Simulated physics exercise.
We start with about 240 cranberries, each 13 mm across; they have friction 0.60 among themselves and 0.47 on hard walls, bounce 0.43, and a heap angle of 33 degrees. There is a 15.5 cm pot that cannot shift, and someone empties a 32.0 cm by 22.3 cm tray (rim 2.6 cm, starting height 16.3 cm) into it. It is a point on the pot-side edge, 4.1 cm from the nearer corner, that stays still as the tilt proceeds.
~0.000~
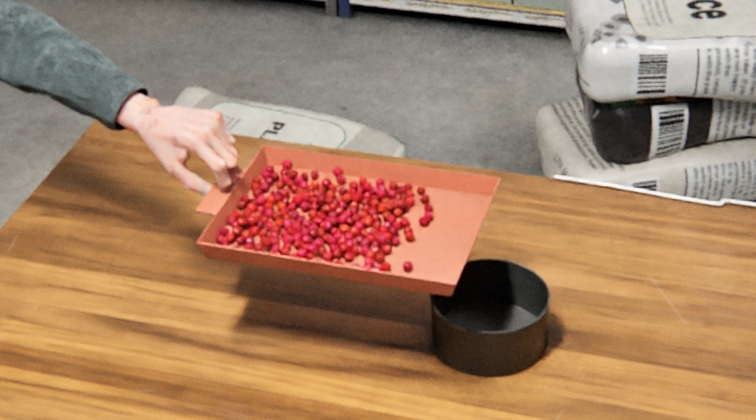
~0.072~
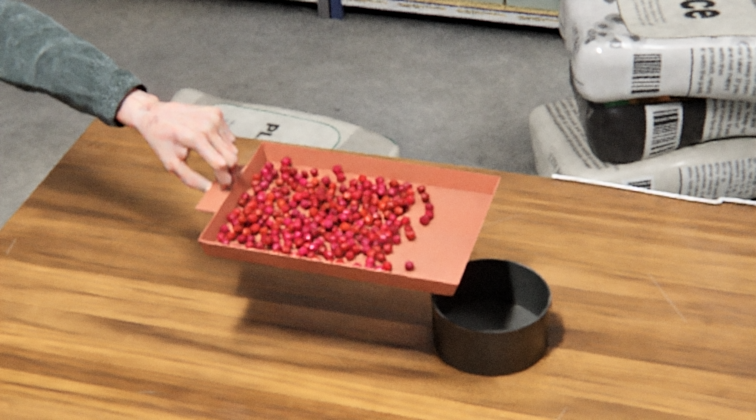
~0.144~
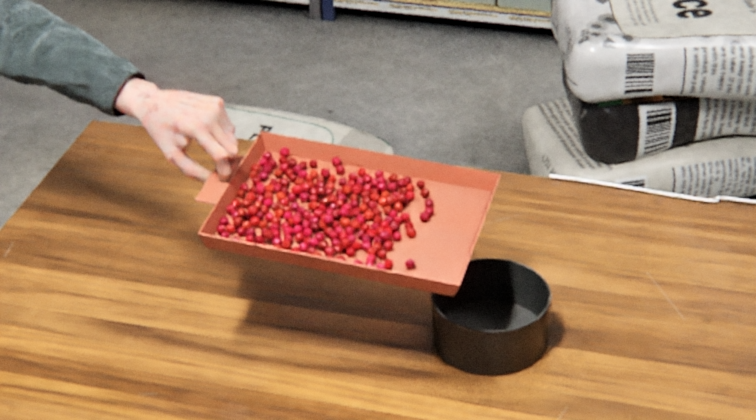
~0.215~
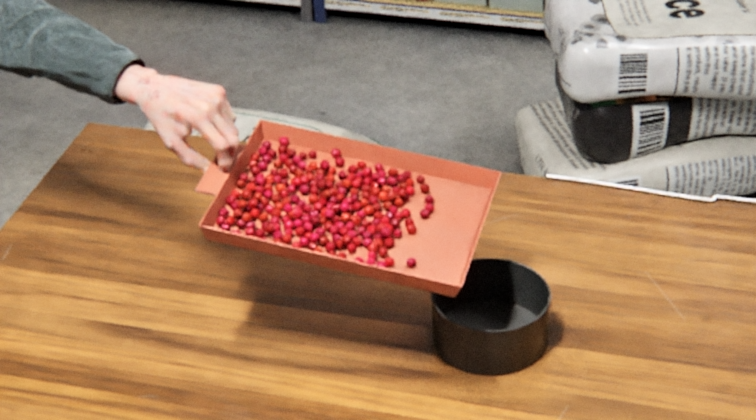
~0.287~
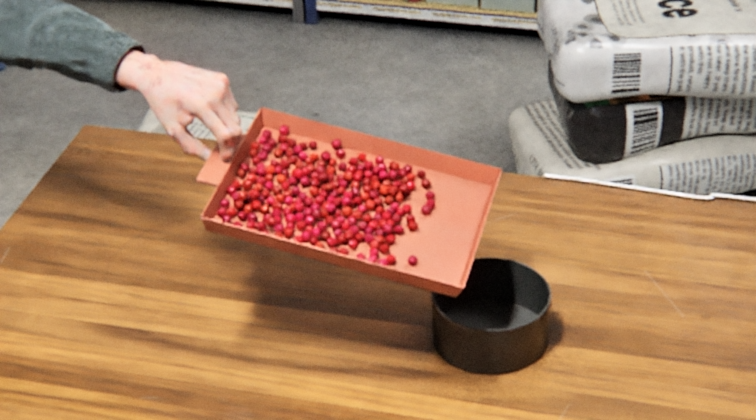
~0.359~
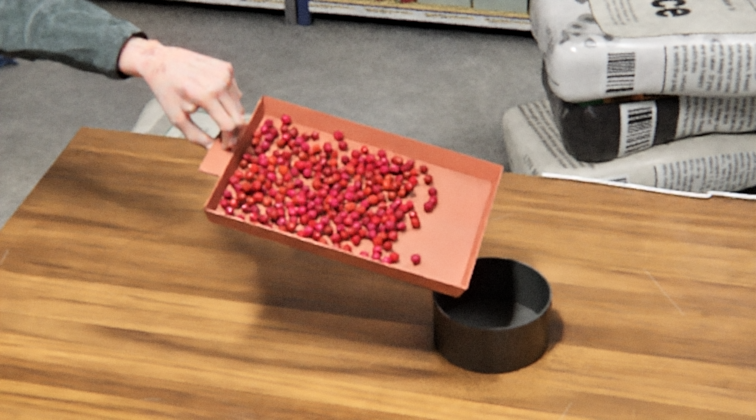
On a wooden table with stacked sacks behind it, a hand gripped a reddish tray of cranberries and gradually raised its left end, tilting it toward a black pot while the berries barely shifted.
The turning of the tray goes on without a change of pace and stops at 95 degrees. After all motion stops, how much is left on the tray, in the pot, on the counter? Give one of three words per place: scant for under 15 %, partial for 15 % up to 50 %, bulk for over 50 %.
Tray - scant, pot - scant, counter - bulk.
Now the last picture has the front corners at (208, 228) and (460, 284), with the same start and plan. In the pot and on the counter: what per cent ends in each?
That works out as pot 0 and counter 100.
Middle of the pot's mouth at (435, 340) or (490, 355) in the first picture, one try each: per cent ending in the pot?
Try one: ~ 20 %; try two: ~ 90 %.
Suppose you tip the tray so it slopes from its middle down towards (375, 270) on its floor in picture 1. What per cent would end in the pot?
Estimate: Near 0 per cent.
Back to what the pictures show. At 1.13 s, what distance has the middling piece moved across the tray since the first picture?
By then it sits near 10 cm from where it began.
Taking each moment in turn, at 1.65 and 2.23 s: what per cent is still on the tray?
Estimates: 100; 10.
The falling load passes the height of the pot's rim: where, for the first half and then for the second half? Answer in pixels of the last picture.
I'd mark about (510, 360) for the first half and about (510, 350) for the second.
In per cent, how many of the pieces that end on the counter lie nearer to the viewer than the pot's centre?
Roughly 100 per cent.
After 1.13 s, tilt 52 degrees; the tray holds 100 %, the pot 0 %.
After 1.65 s, tilt 77 degrees; the tray holds 100 %, the pot 0 %.
After 2.23 s, tilt 95 degrees; the tray holds 10 %, the pot 0 %.
In the end, at 3.1 s, tray 0 %, pot 0 %, counter 100 %.
